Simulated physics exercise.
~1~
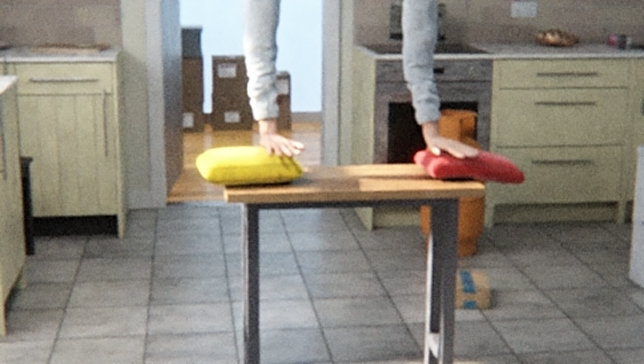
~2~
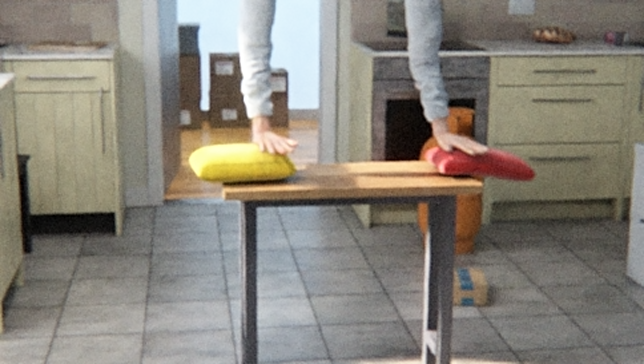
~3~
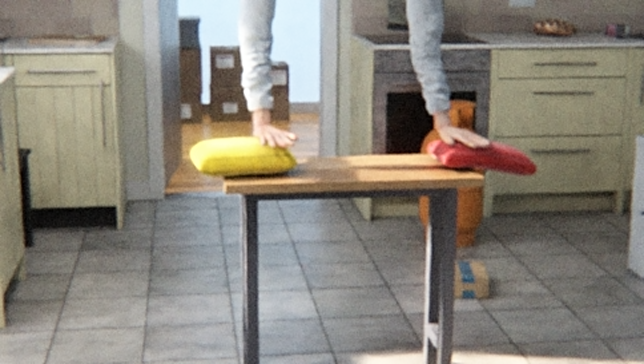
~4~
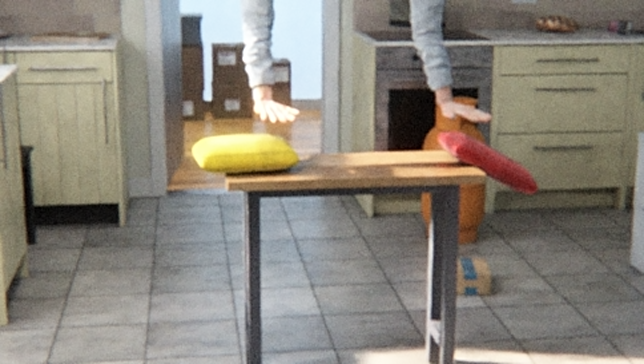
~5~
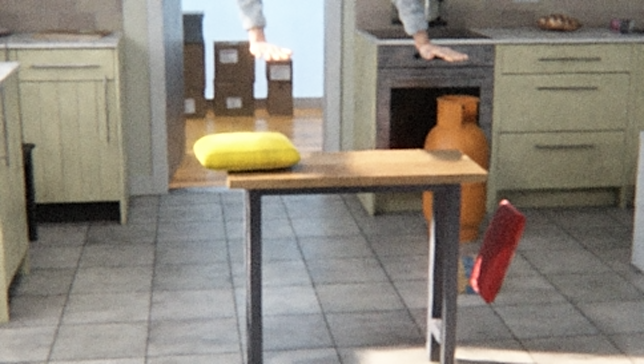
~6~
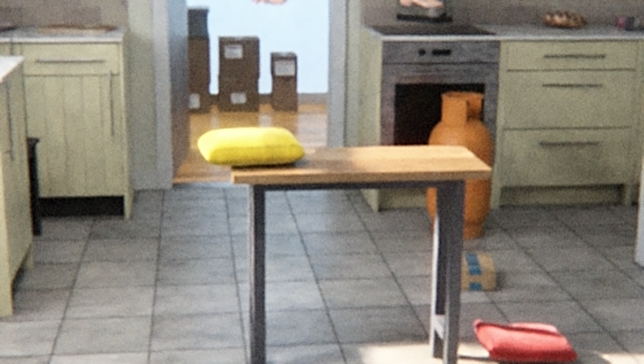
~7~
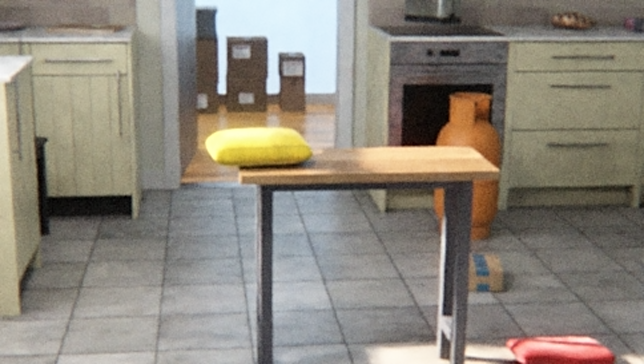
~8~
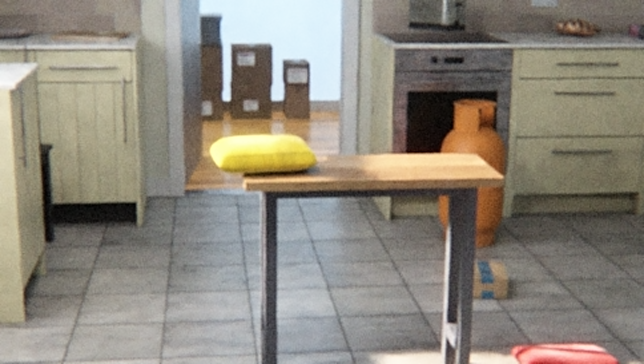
In a kitchen, hands push two soft bags apart and lift, and only the red falls.
